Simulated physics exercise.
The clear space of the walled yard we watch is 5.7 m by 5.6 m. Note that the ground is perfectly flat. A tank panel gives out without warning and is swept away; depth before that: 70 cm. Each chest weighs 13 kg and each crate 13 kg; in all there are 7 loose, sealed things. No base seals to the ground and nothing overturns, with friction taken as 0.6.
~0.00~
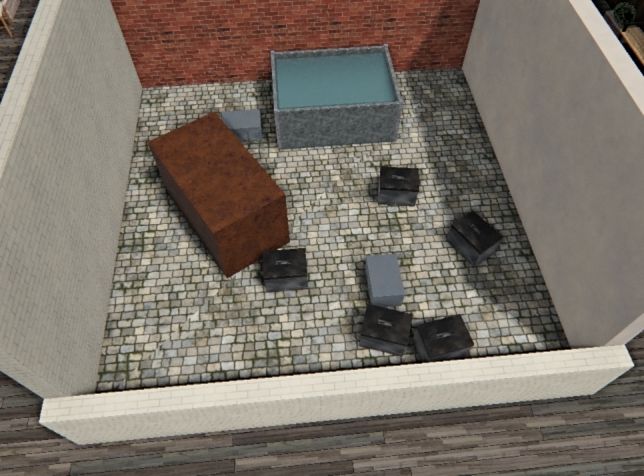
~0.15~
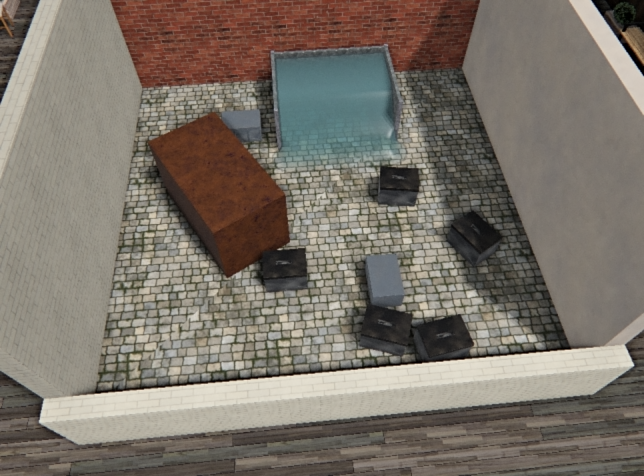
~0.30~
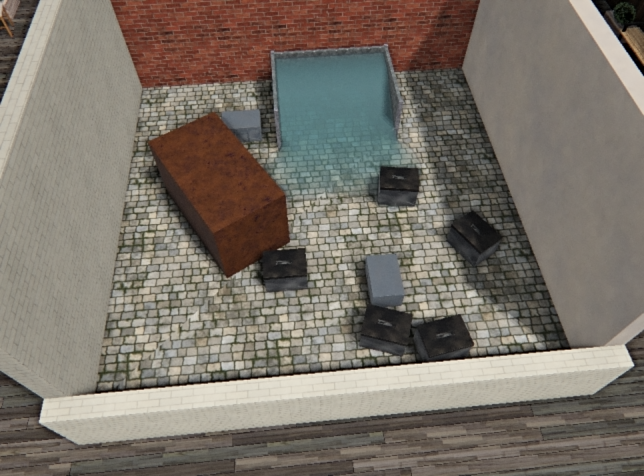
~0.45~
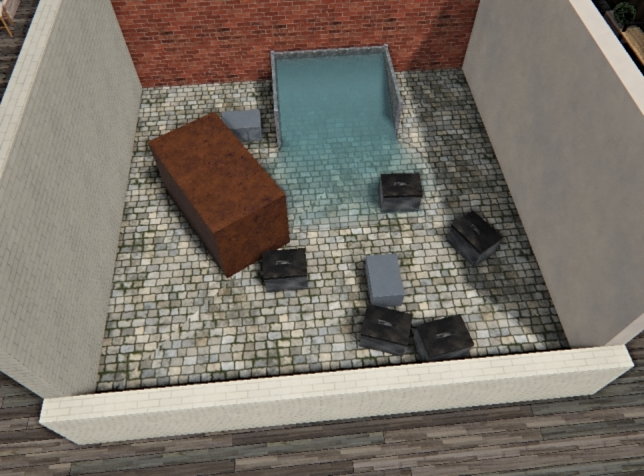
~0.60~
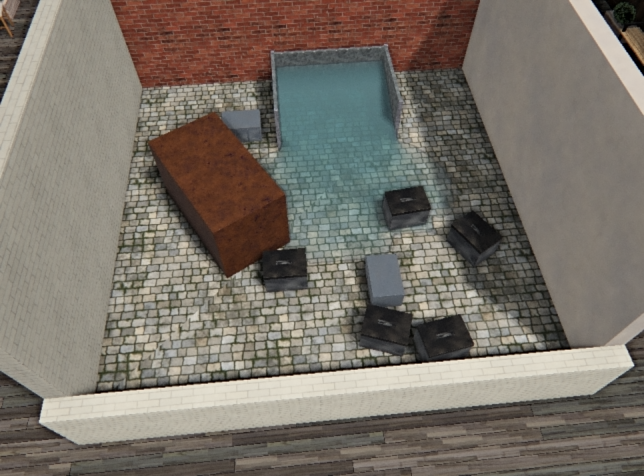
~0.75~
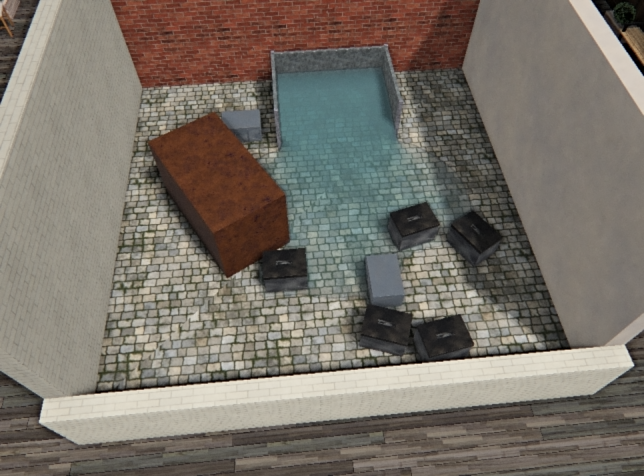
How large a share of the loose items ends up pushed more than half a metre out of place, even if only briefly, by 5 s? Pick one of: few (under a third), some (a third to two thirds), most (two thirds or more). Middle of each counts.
Most.
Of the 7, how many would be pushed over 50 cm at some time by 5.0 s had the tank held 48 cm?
The answer would then be 6.
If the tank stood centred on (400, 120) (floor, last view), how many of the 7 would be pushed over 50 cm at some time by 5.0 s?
In that case the number is 6.
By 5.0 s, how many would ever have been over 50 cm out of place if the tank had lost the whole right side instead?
Then it comes to 5 of them.
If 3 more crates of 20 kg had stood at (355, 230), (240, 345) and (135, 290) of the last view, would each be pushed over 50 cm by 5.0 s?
In turn: More, past it, under.
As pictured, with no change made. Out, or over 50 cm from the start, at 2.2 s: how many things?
I make it 4.
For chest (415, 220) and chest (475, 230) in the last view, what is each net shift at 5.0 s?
Respectively, 200 centimetres and 200 centimetres.
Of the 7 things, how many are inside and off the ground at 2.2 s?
At that moment 5.
After 1.1 s 1 of 7 are over 50 cm from their spots; 0 afloat.
After 2.2 s 4 of 7 are over 50 cm from their spots; 5 afloat.
After 3.5 s 5 of 7 are over 50 cm from their spots; 5 afloat.
After 5.0 s 6 of 7 are over 50 cm from their spots, and 6 have been at some point; 6 afloat.
